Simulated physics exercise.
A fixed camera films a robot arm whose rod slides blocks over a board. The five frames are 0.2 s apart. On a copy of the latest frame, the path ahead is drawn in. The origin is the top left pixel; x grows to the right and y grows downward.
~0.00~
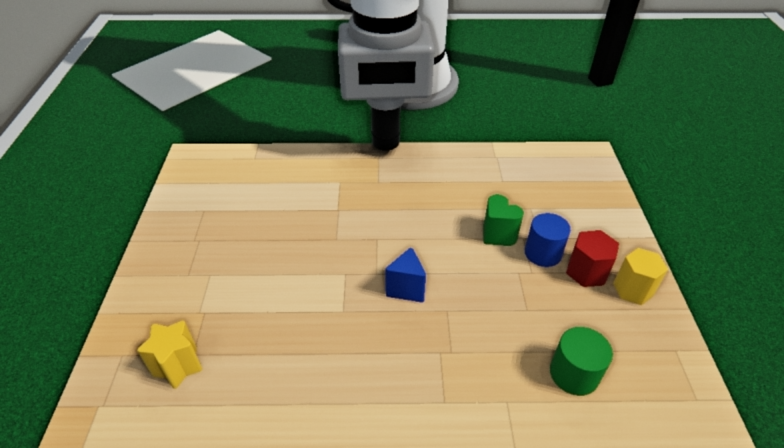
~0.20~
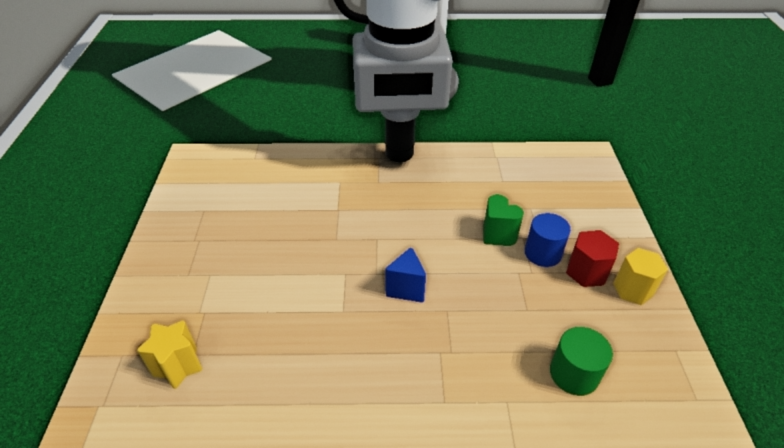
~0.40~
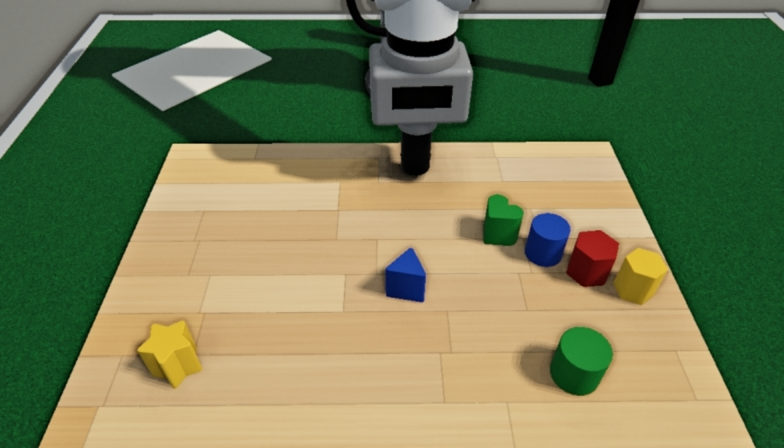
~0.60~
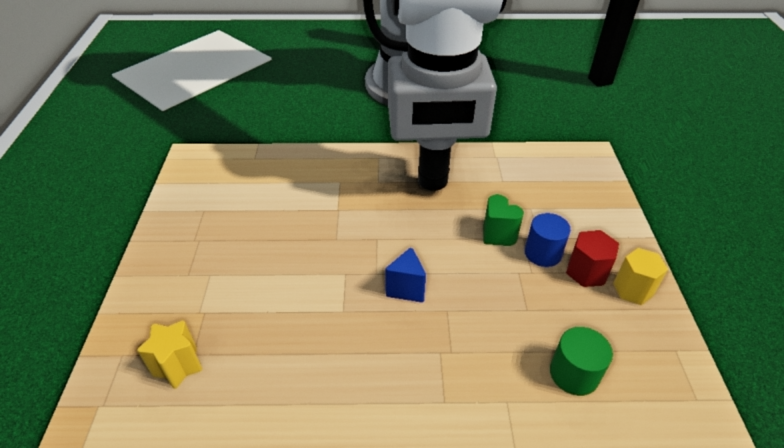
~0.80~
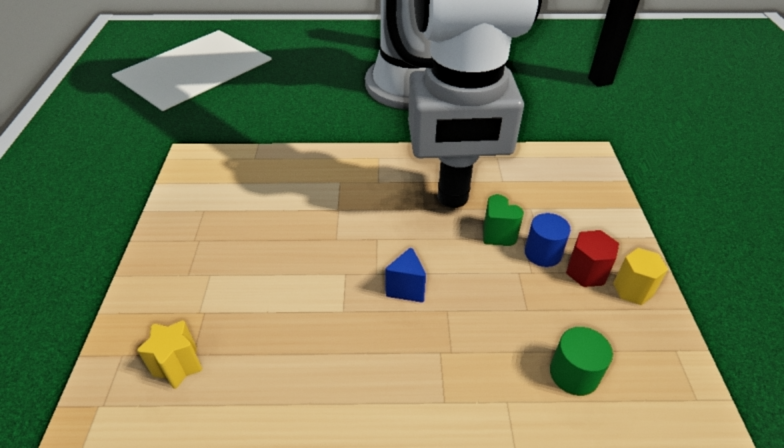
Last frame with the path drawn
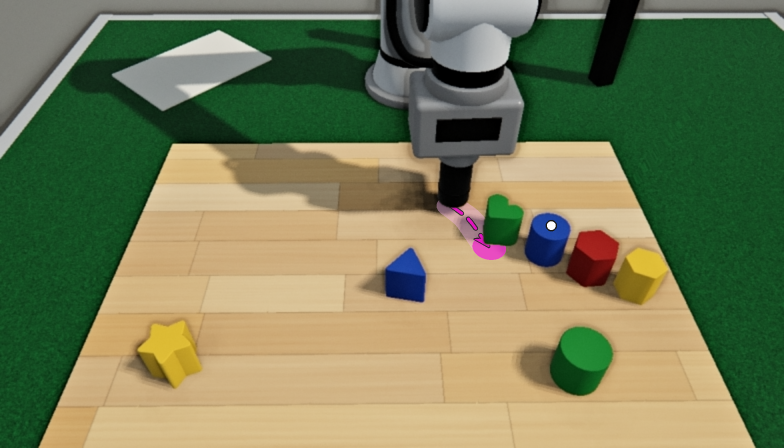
The video shows a robot arm with a black rod moving forward and to the right over a wooden board, drawing closer to a green heart block beside blue, red and yellow blocks, while all the blocks stay still.
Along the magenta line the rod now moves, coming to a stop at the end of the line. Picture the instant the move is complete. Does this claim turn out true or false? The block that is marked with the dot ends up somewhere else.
The statement is correct.
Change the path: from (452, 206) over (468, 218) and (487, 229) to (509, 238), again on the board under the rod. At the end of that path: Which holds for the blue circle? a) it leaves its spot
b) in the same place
Choice a: It leaves its spot.
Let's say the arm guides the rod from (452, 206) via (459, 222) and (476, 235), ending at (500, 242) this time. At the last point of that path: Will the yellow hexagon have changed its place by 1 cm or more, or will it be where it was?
The yellow hexagon will stay where it stands.
Path on the board, from (452, 206) through (473, 225) to (489, 247); the dot is on the blue circle.
The first path, step by step. Halfway along, rod (475, 218); green heart block (509, 211).
At the end, rod (491, 239); green heart block (528, 222); blue circle (570, 229); red hexagon (608, 247), turned 15° clockwise.
